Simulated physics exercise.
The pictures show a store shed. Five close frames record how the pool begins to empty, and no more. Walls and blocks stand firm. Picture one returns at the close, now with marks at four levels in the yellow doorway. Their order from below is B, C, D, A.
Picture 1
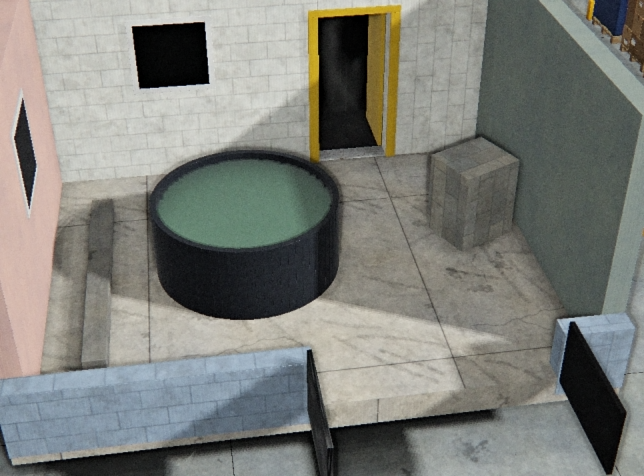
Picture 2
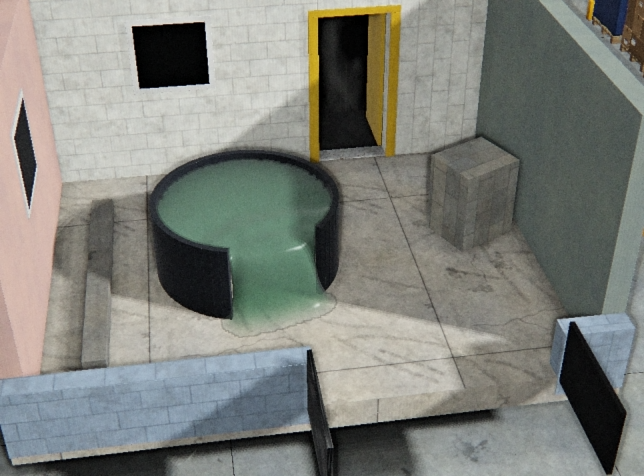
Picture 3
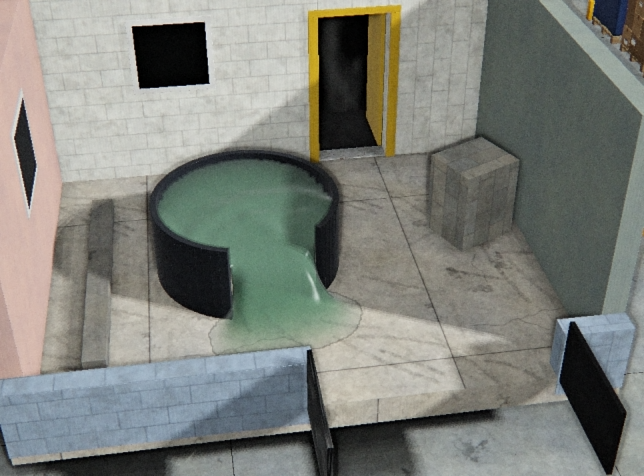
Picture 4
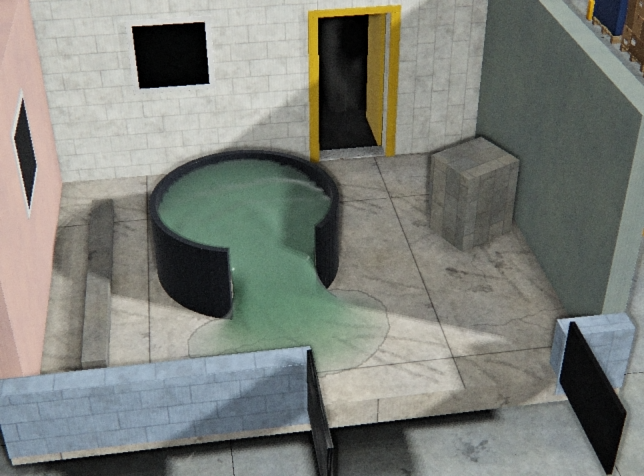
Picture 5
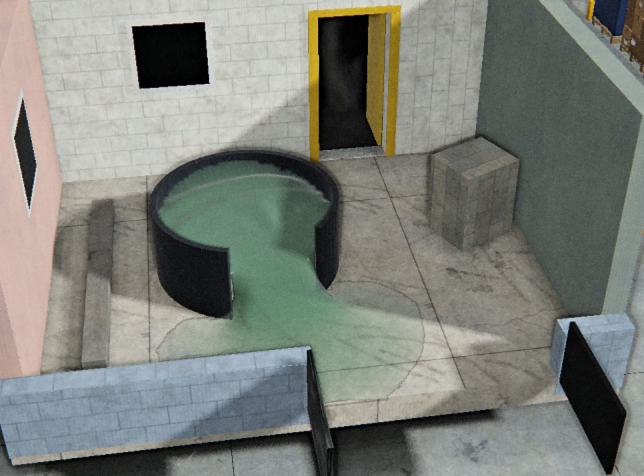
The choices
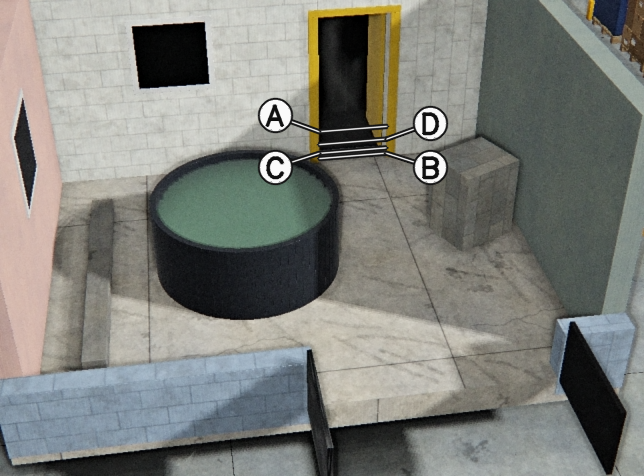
A large round dark pool of green water sat still in a walled concrete yard, then its front side opened and the water poured out through the gap, spreading wider across the ground.
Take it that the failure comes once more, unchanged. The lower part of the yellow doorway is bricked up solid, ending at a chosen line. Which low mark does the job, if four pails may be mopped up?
The limit is B.
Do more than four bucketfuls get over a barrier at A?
No, that is safe.
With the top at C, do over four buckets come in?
No, not at all.
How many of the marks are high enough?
All four.
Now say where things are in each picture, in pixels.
Water in the pool at rest, its middle at (245, 203); foot of the yellow doorway at (352, 158); open gate at (436, 328), in the first picture.
In the second picture, 2 % of the ground under water, visible out to (226, 320).
In the third picture, 5 % of the ground under water, visible out to (350, 307).
In the fourth picture, 10 % of the ground under water, visible out to (377, 318).
In the fifth picture, 17 % of the ground under water, visible out to (401, 319).
In white, A at (353, 129); B at (352, 155); C at (352, 150); D at (352, 141); from the bottom up B, C, D, A.
With A, nothing gets over.
With B, nothing gets over.
With C, nothing gets over.
With D, nothing gets over.
